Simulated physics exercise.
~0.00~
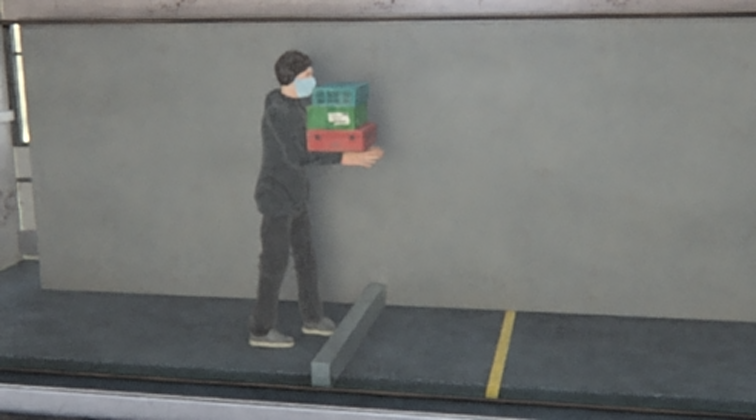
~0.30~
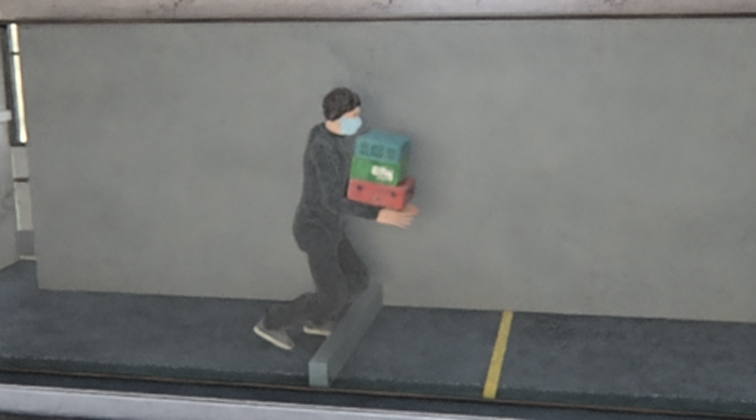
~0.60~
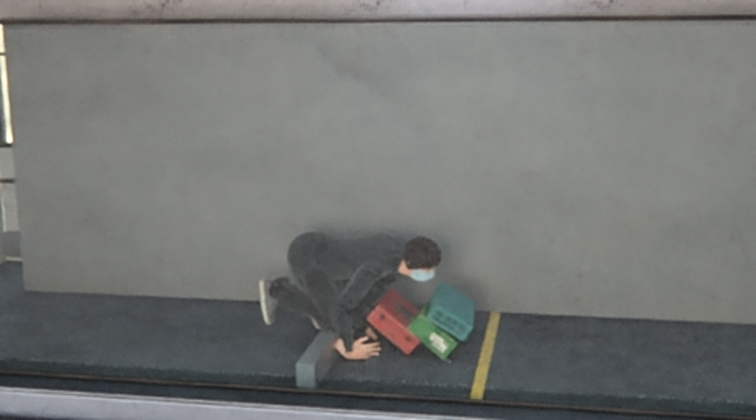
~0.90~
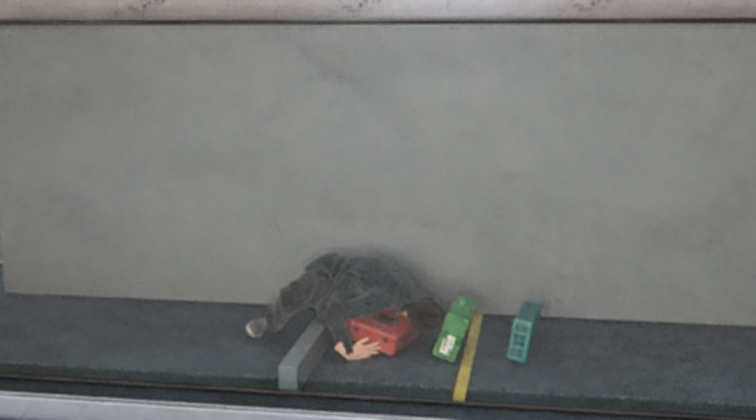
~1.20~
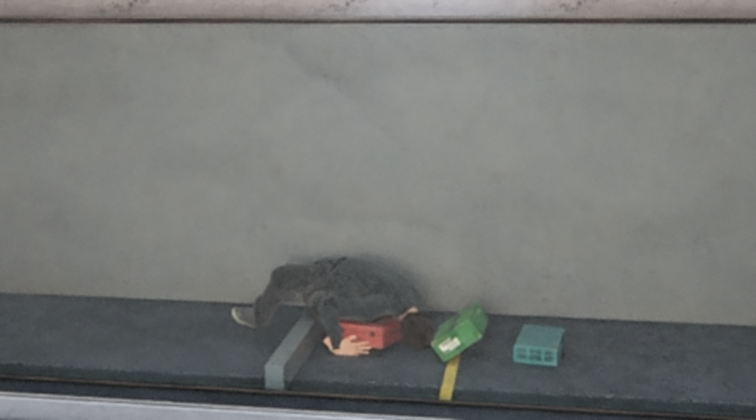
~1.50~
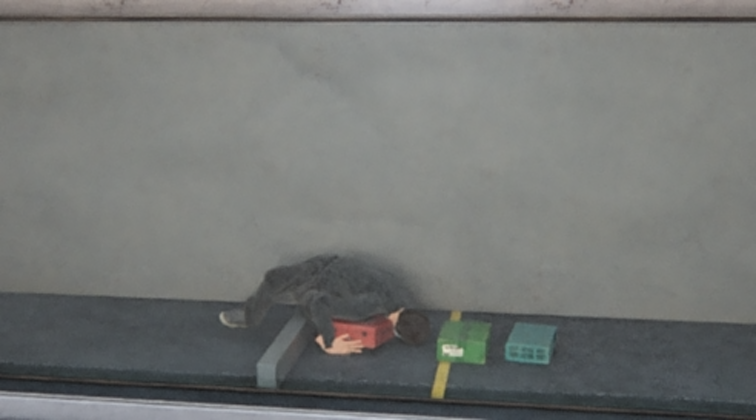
A masked man in dark clothes carrying a teal crate, a green parcel and a red toolbox pitched forward over a low rail and crumpled, his head and the toolbox stopping short of the yellow line while the parcel and crate tumbled past it.
